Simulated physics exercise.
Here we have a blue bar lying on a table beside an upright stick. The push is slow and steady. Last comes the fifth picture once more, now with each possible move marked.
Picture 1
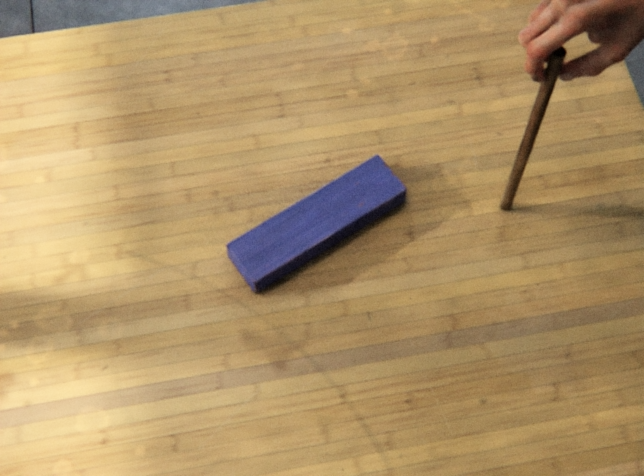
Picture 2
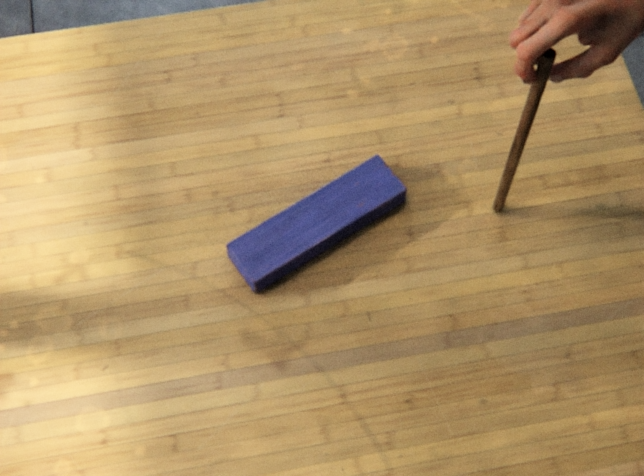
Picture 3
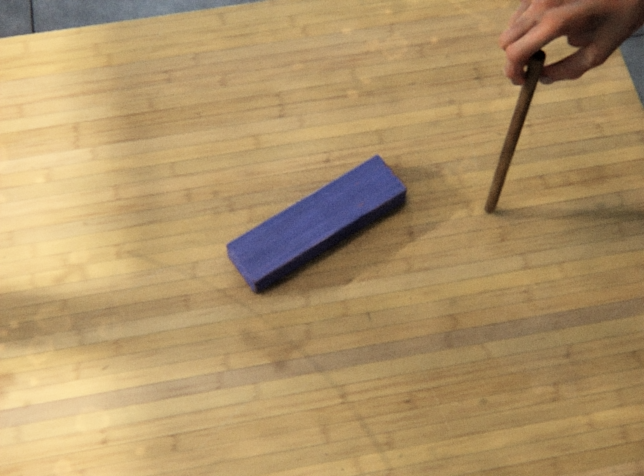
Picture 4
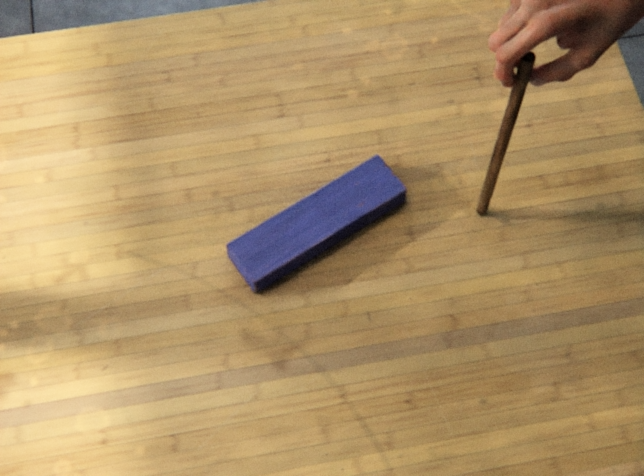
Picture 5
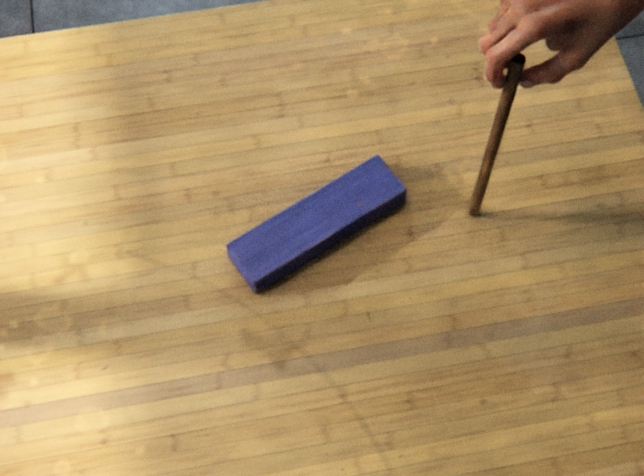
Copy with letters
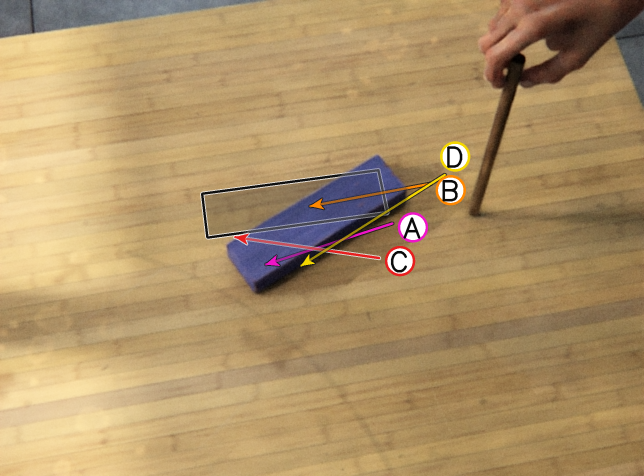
A hand at the upper right holds a thin brown stick upright by its top, the lower tip on a striped wooden table, and moves it slowly and steadily a short way left. The blue bar, lying at a slant near the middle, stays still as the gap between them narrows slightly.
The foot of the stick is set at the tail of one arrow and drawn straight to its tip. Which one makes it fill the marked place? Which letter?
C.
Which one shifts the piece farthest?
That is D.
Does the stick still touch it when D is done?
At the end, yes.
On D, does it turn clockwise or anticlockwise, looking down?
On that stroke, clockwise.
On the marked copy, A from (392, 223) to (266, 265); B from (431, 184) to (310, 206); C from (379, 258) to (235, 237); D from (445, 175) to (301, 266).
With C. Early on, foot of the stick (326, 251), piece (313, 213).
Further on, foot of the stick (273, 243), piece (298, 196).
At the end, foot of the stick (235, 238), piece (294, 189); it fills the outline.
As for the rest, A leaves the piece out of the outline, at (299, 204); B leaves the piece out of the outline, at (232, 252); D leaves the piece out of the outline, at (197, 254).
